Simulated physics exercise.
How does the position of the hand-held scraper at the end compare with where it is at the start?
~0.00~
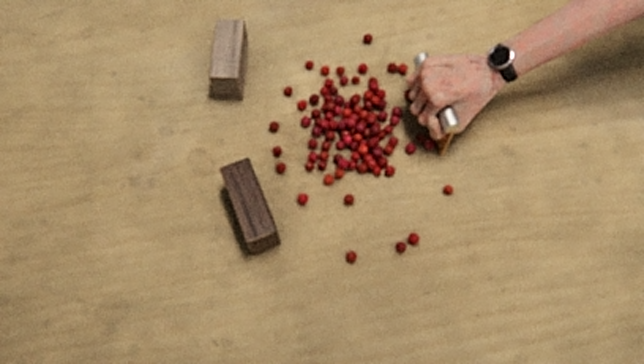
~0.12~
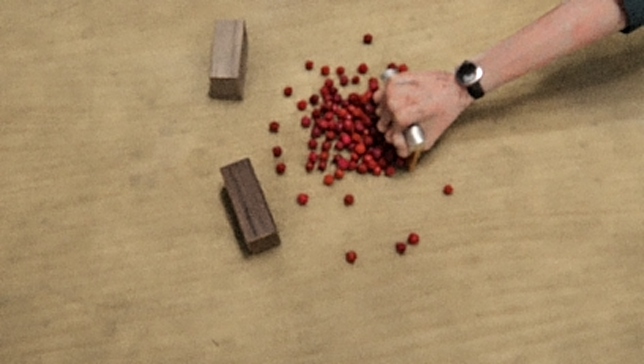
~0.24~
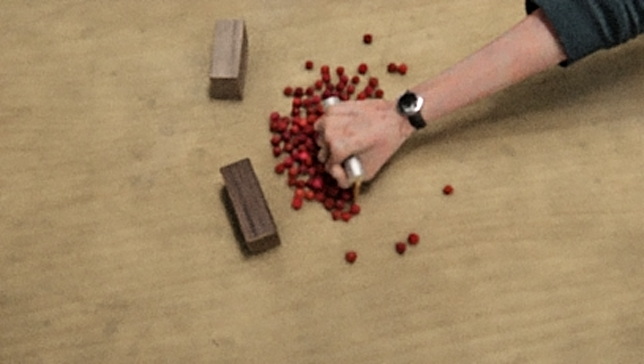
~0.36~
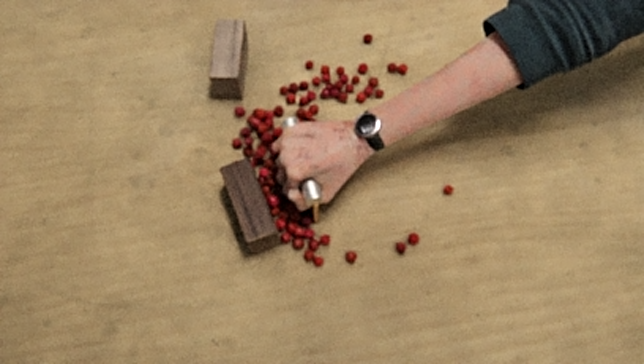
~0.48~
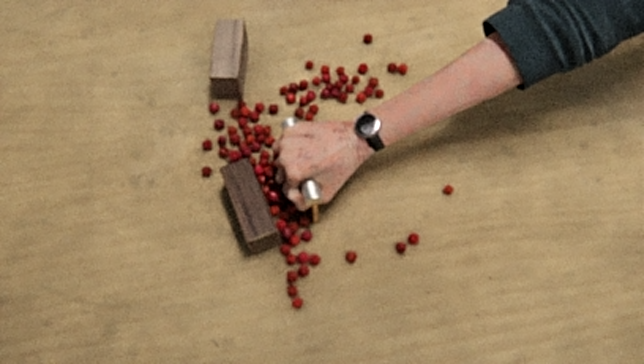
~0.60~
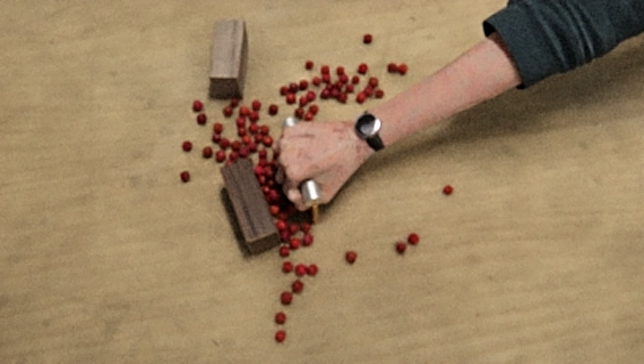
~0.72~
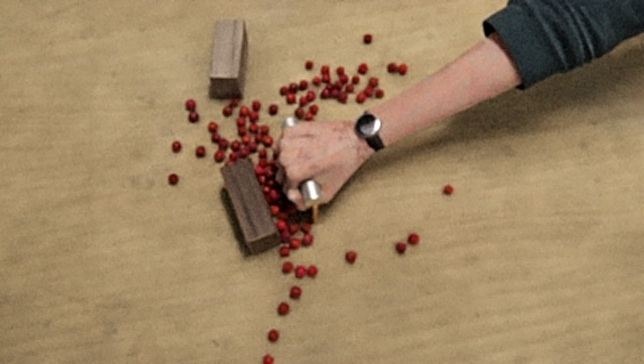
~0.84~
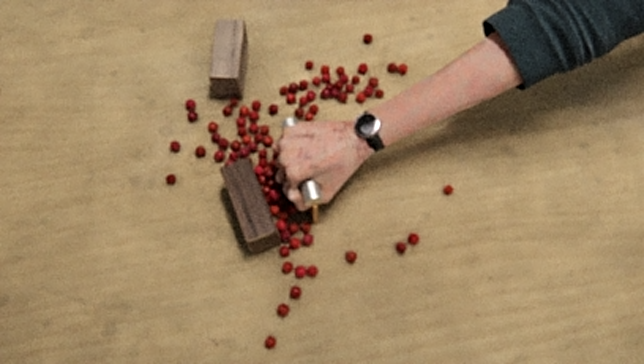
At the start the scraper is on the right side of the berry pile, and by the end it is further left and a little lower, close beside the lower wooden block.
